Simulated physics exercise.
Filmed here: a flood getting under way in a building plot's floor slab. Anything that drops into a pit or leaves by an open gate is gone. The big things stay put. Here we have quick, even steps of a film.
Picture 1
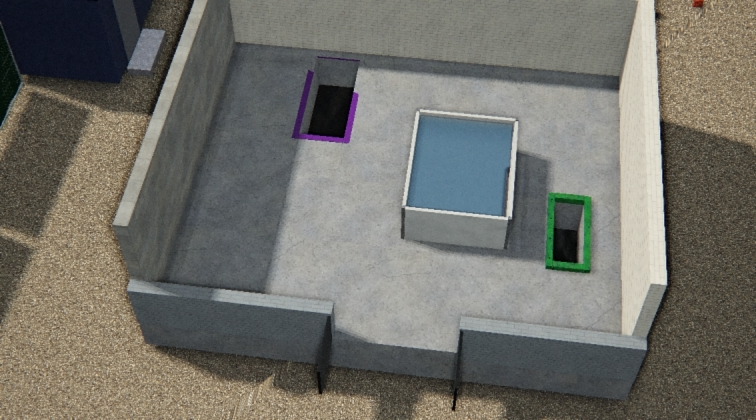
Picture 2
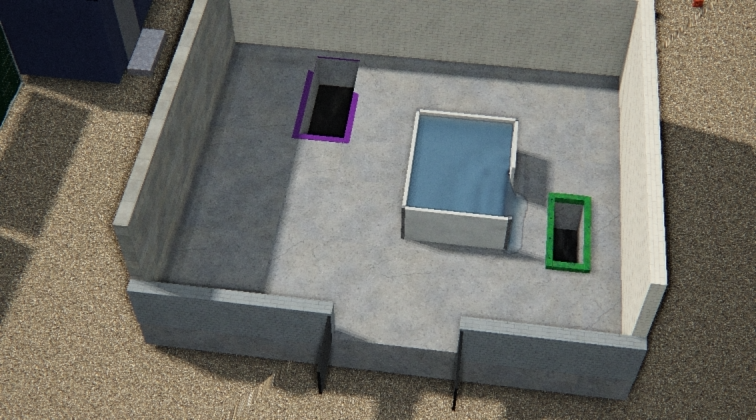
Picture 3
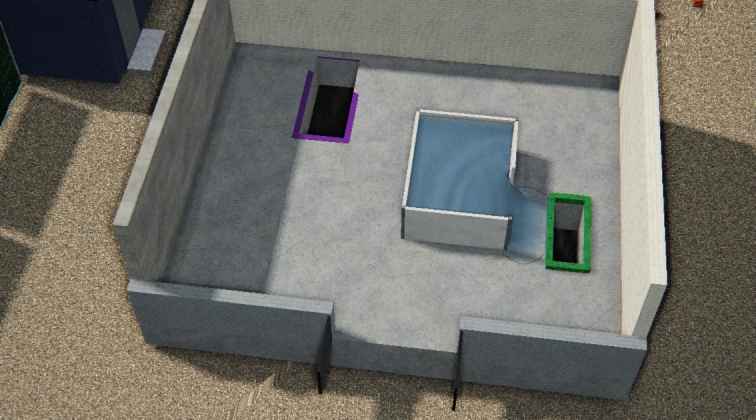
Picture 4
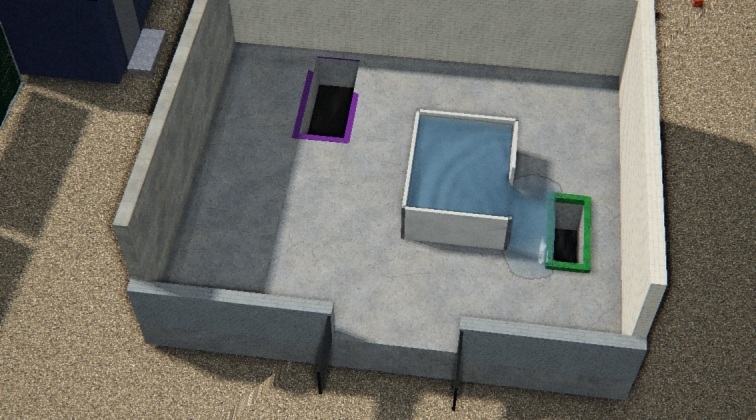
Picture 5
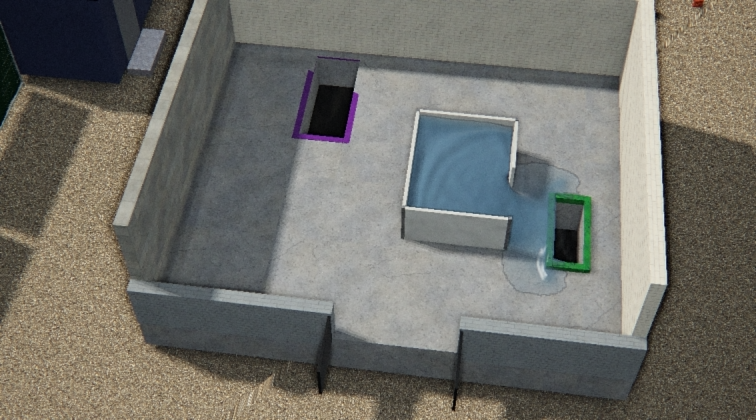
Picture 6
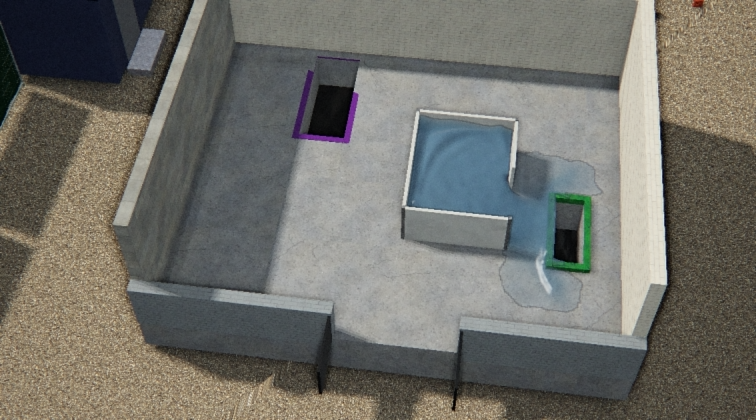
On a walled concrete floor with a purple-edged hole and a green-edged one, water in an open tank poured out through a gap in its right side and spread around the green-edged hole.
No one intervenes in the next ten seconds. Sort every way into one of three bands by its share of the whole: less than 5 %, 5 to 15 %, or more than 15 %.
Bands: The gate - less than 5 %; the green pit - more than 15 %; the purple pit - less than 5 %.
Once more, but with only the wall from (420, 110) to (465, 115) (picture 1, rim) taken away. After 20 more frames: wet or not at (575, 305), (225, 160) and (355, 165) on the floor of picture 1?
So the first one is left untouched, the next left untouched, and the last left untouched.
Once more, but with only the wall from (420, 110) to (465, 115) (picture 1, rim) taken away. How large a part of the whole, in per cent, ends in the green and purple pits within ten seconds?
Green about 2 %, purple about 40 %.
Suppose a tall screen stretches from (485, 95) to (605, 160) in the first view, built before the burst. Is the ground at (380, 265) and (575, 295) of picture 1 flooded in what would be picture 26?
Spared, then submerged.
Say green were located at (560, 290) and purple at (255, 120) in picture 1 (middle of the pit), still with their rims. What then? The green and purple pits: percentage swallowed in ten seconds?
Looks like green collects 15 percent and purple collects 8 percent.
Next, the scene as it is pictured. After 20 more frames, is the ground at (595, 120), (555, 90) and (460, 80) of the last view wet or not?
Point by point: Swamped; swamped; unwetted.
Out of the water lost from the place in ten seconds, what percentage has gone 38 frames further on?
Near 90 in a hundred.
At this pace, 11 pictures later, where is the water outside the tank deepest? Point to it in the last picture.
About at (545, 229).
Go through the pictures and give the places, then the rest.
Still water in the open tank at (462, 165), in the first picture.
The front is at (507, 252), out from the gap at (507, 213), in the second picture.
The front is at (546, 201), out from the gap at (507, 213), in the third picture.
The front is at (547, 273), out from the gap at (507, 214), in the fourth picture.
The front is at (570, 176), out from the gap at (507, 214), in the fifth picture.
The front is at (583, 165), out from the gap at (507, 214), in the sixth picture.
A moment on, water covers 15 % of the floor; the gate 0 %, the green pit 17 %, the purple pit 0 %.
Next, water covers 15 % of the floor; the gate 0 %, the green pit 29 %, the purple pit 0 %.
Then, water covers 30 % of the floor; the gate 0 %, the green pit 39 %, the purple pit 0 %.
Later, water covers 50 % of the floor; the gate 1 %, the green pit 46 %, the purple pit 0 %.
In the end, water covers 70 % of the floor; the gate 3 %, the green pit 47 %, the purple pit 2 %.
